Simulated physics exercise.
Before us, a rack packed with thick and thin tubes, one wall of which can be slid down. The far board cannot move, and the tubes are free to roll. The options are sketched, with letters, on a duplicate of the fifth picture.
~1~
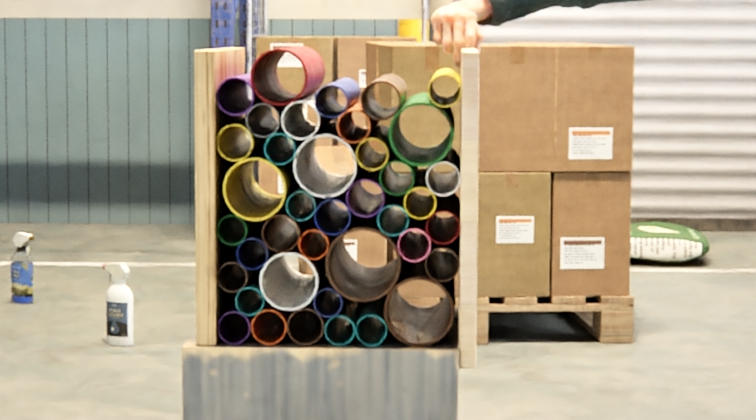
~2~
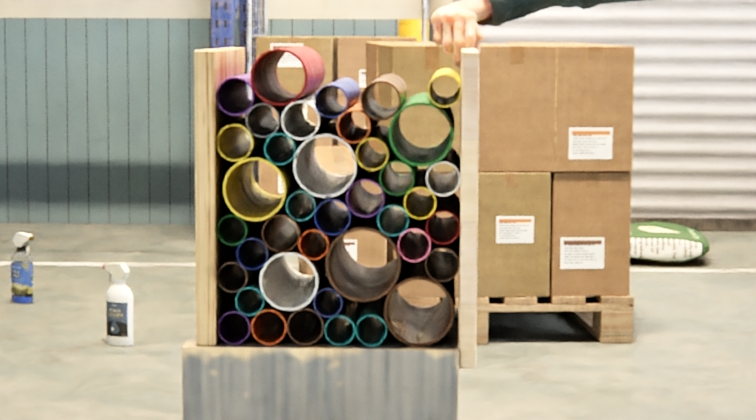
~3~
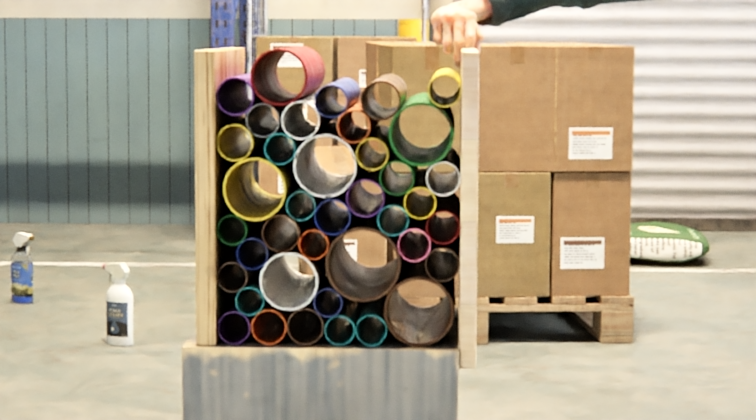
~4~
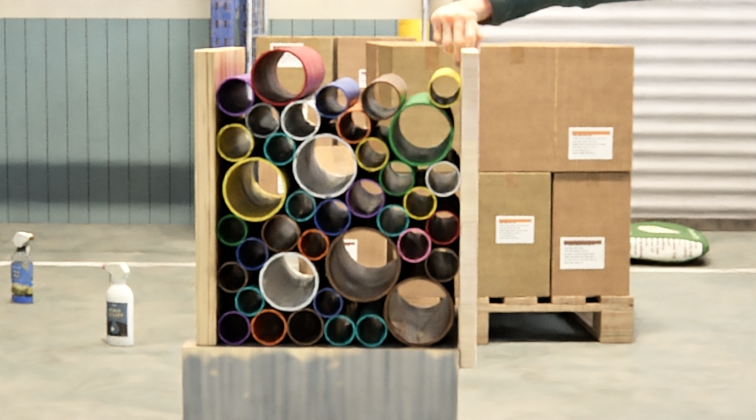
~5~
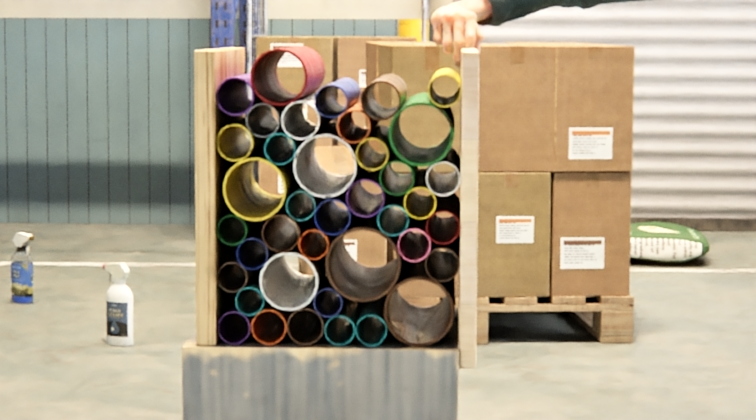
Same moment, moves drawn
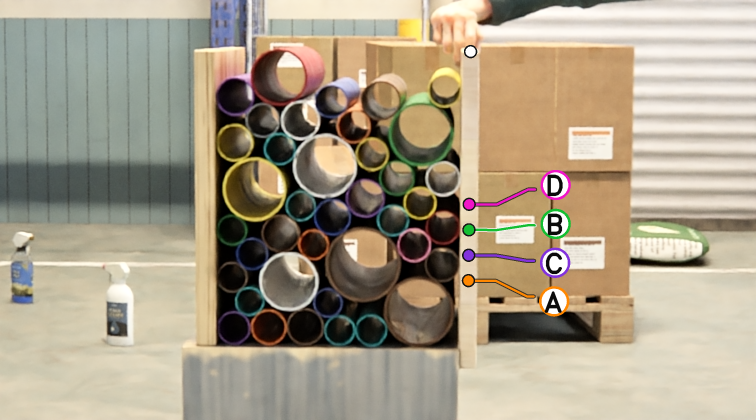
A hand rests on top of a rack packed with colorful tubes, and nothing moves.
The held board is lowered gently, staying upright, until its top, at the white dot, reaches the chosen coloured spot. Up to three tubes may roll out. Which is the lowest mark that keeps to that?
Stop at D.
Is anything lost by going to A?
Yes, at A.
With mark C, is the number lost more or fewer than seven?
At C, more than seven.
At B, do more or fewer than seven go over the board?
At B, fewer than seven.
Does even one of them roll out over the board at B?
At B: Yes.
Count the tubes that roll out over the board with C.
It comes to ten.
On the marked copy, A at (469, 281); B at (469, 230); C at (469, 255); D at (469, 204); the white dot at (471, 52).
Taking D. A third of the way, top of the board (461, 120).
Two thirds of the way, top of the board (460, 197).
When it is over, top of the board (460, 204), one out over the board.
As for the rest, A more than three out over the board; B four out over the board; C more than three out over the board.
